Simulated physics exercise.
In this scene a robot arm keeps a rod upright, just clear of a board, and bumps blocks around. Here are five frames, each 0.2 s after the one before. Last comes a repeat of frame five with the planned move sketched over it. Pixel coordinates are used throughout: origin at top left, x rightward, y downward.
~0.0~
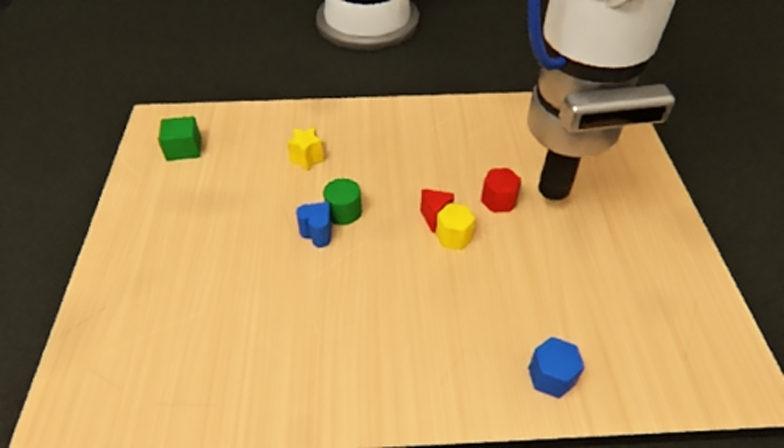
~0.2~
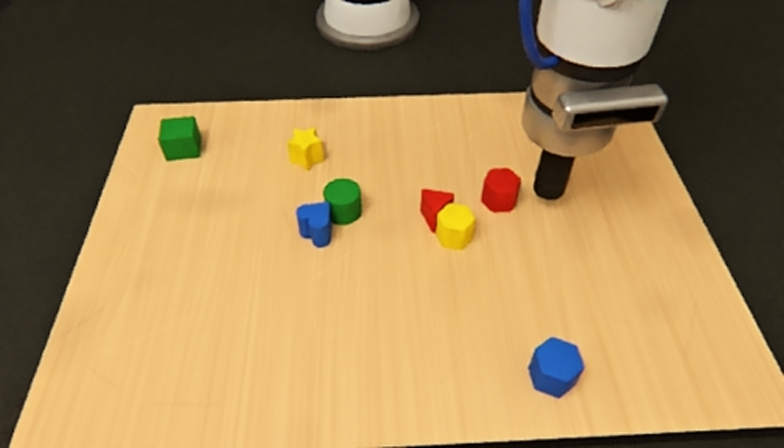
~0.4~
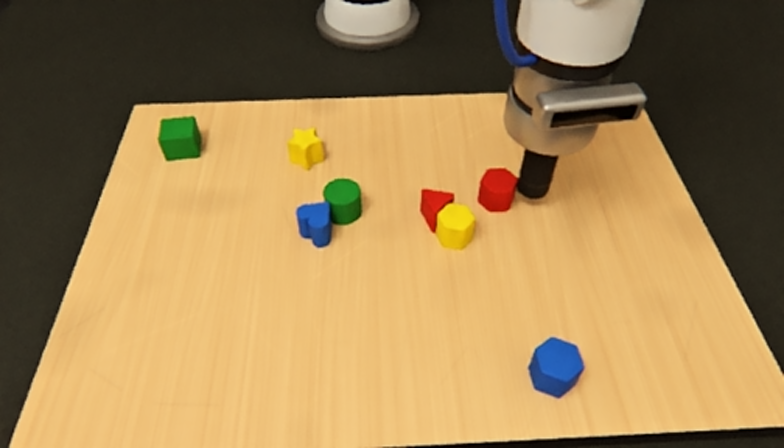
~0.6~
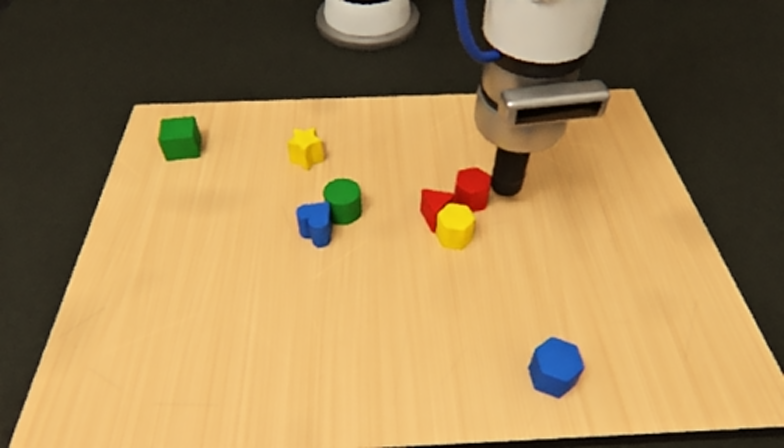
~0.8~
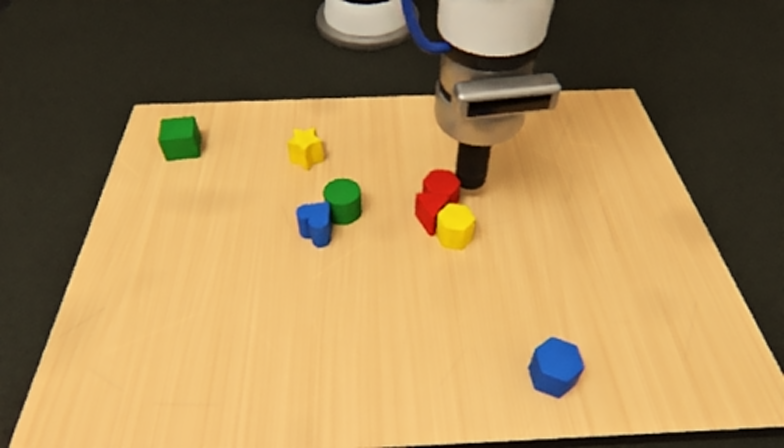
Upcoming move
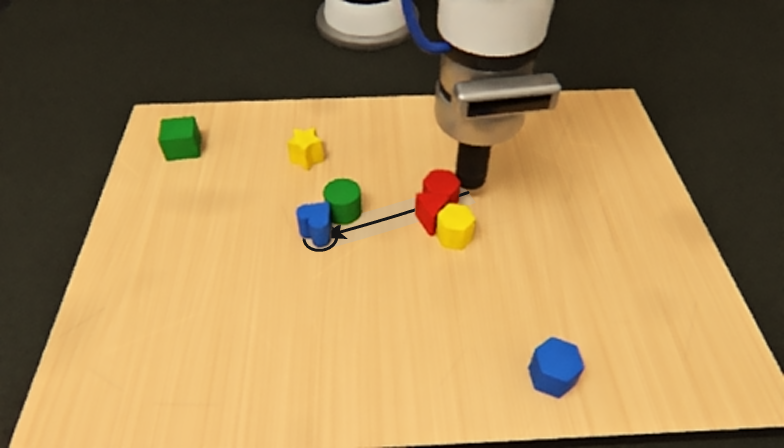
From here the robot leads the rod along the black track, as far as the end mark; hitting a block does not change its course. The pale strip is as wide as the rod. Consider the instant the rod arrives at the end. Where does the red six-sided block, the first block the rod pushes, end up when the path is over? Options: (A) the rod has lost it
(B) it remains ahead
I'll go with B - it remains ahead.
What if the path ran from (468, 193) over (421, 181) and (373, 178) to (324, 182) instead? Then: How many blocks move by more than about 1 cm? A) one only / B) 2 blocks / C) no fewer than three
Correct choice: A.
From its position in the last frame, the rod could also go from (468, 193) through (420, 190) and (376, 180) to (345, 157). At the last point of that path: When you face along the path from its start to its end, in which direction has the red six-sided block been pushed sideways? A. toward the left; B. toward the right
The one that fits is A, toward the left.
The drawn path runs straight from (468, 193) to (320, 238).
On the path given first. One third of the way, rod at (422, 196); red triangular block at (418, 215), turned 25° anticlockwise; red six-sided block at (392, 198).
Two thirds of the way, rod at (371, 211); blue heart-shaped block at (305, 216), turned 20° anticlockwise; green round block at (323, 187); red triangular block at (418, 215), turned 25° anticlockwise; red six-sided block at (339, 213).
At the end, rod at (319, 225); blue heart-shaped block at (249, 227); green round block at (323, 187); red triangular block at (418, 215), turned 25° anticlockwise; red six-sided block at (283, 227).
